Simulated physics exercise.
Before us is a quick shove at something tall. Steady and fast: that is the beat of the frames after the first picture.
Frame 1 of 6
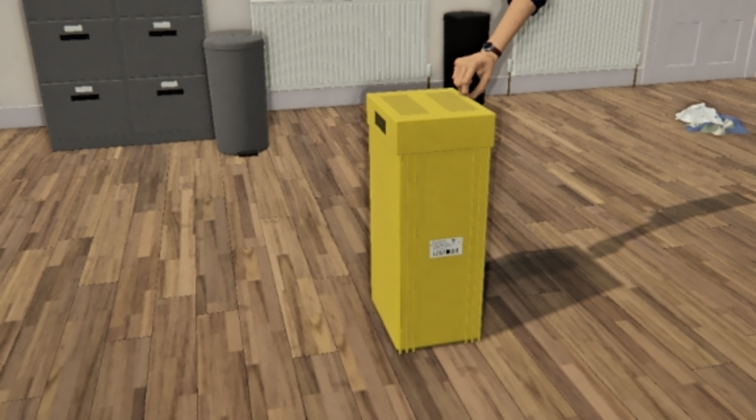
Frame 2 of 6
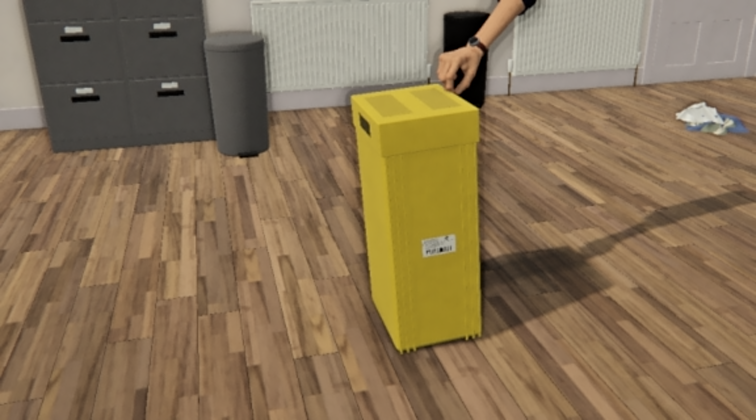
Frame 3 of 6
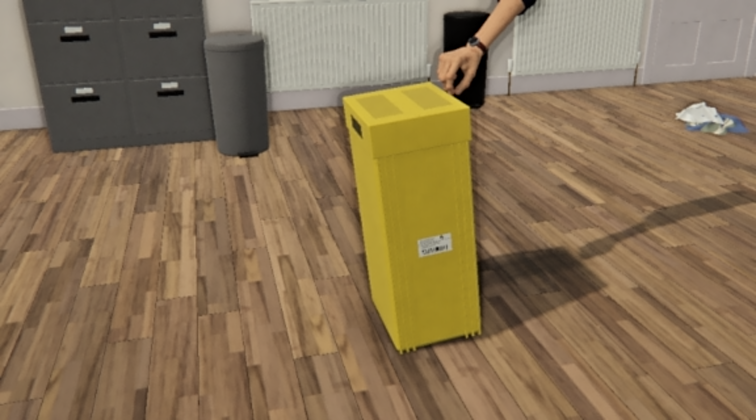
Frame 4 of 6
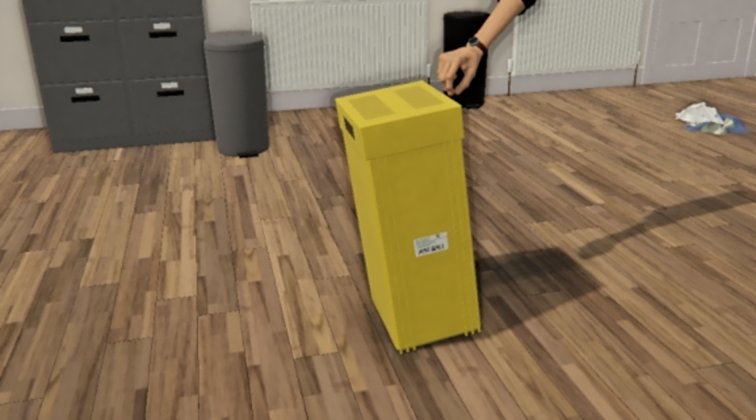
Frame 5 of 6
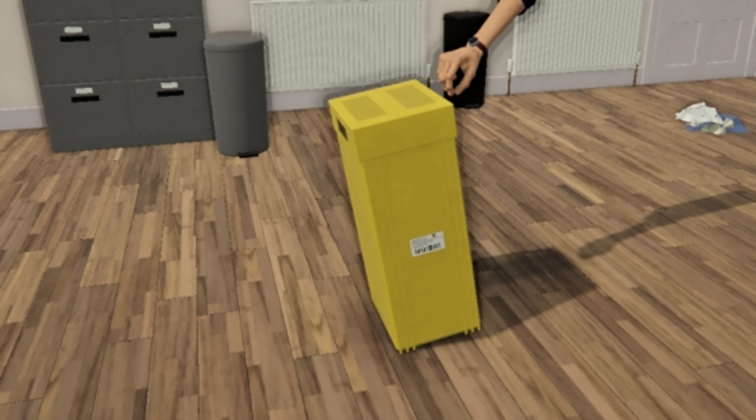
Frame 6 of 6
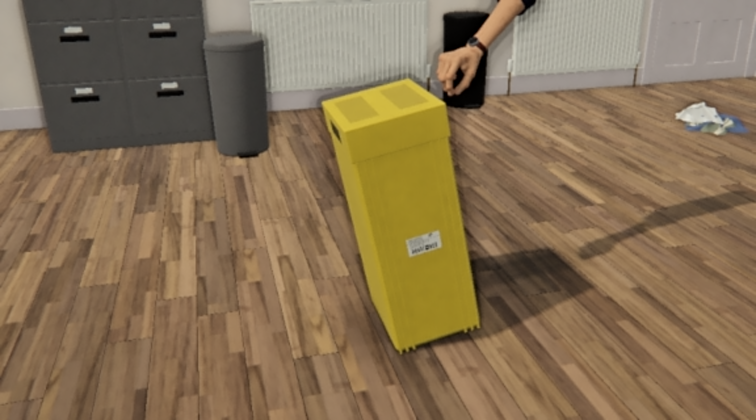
In a wood-floored room, a hand pushes the top of a tall yellow tote, which leans steadily further to the left.
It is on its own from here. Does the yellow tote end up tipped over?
Yes, overturns.
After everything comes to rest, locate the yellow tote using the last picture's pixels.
About (267, 303).
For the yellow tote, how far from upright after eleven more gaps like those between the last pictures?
Around 25°.
Then, 0.36 s on from there, yellow tote 36° off upright near (351, 223).
Then, 0.58 s on from there, yellow tote 65° off upright near (295, 259).
In the end, the yellow tote topples, near (267, 303).
